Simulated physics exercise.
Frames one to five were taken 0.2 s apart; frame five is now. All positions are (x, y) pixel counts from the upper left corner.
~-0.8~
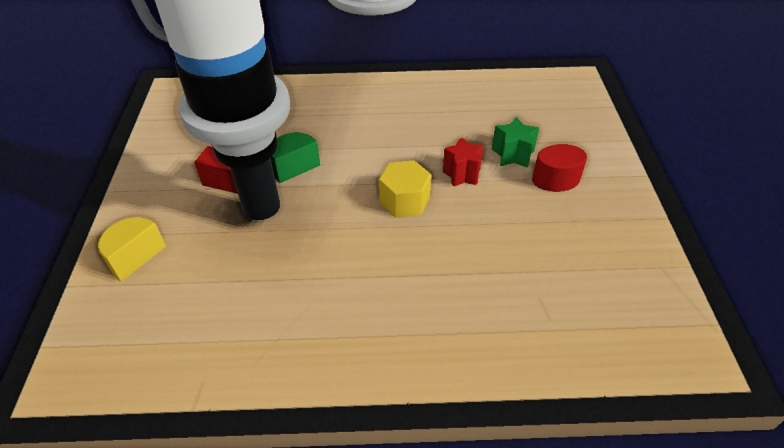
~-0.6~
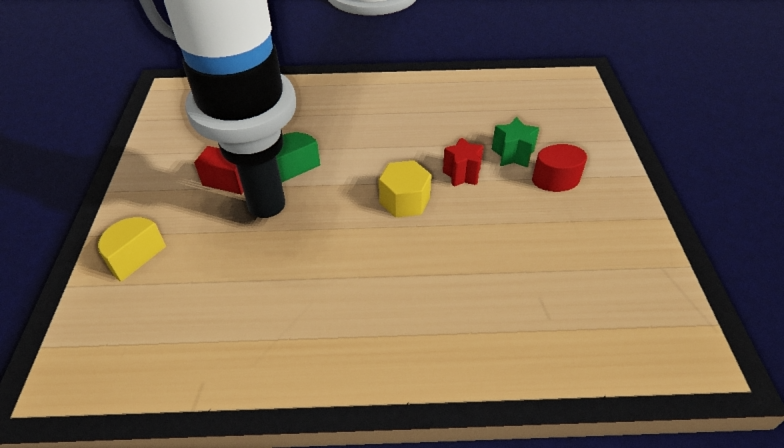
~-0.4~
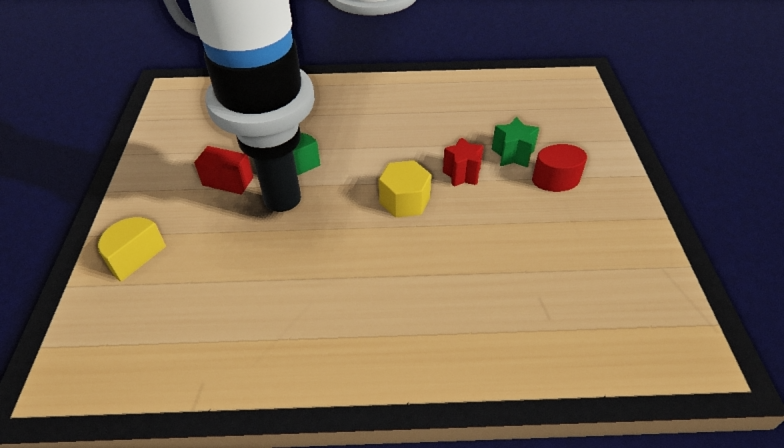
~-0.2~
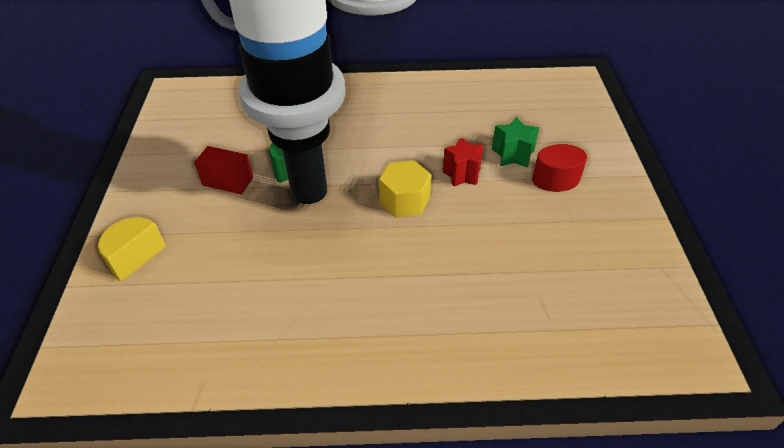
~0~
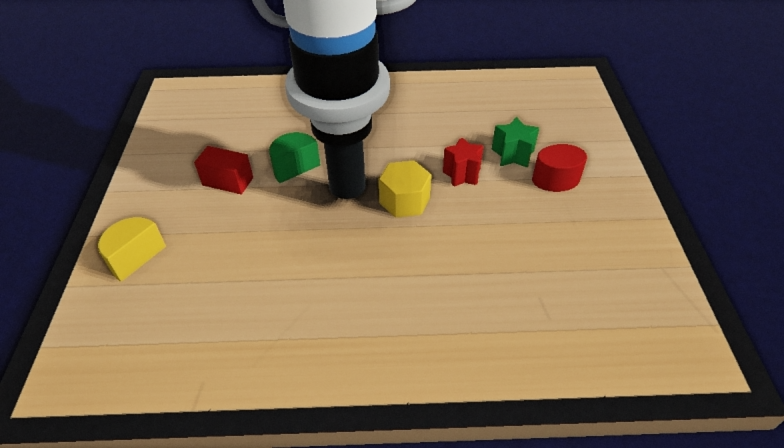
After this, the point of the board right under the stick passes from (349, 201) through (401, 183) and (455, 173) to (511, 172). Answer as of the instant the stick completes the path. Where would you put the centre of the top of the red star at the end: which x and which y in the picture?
Just about (548, 148).
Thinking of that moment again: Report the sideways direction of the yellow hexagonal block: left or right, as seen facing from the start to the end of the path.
Facing from start to end, it will go to the right.
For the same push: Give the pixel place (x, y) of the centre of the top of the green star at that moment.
Somewhere near (543, 126).
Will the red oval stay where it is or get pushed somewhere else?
Well, the red oval shifts from its place.
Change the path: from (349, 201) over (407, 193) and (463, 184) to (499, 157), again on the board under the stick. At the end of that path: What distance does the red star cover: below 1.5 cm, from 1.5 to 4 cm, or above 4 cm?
Travel: Beyond 4 cm.
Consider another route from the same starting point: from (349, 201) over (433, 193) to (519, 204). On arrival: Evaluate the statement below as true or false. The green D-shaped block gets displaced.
That claim is false.
What follows on the original path. One third of the way, stick at (403, 168); yellow hexagonal block at (434, 177), turned 30° clockwise.
Two thirds of the way, stick at (457, 159); yellow hexagonal block at (446, 179), turned 55° clockwise; red star at (490, 146), turned 15° clockwise.
At the end, stick at (514, 158); yellow hexagonal block at (446, 179), turned 55° clockwise; red star at (548, 148), turned 25° clockwise; green star at (543, 126), turned 90° anticlockwise; red oval at (589, 159), turned 20° clockwise.
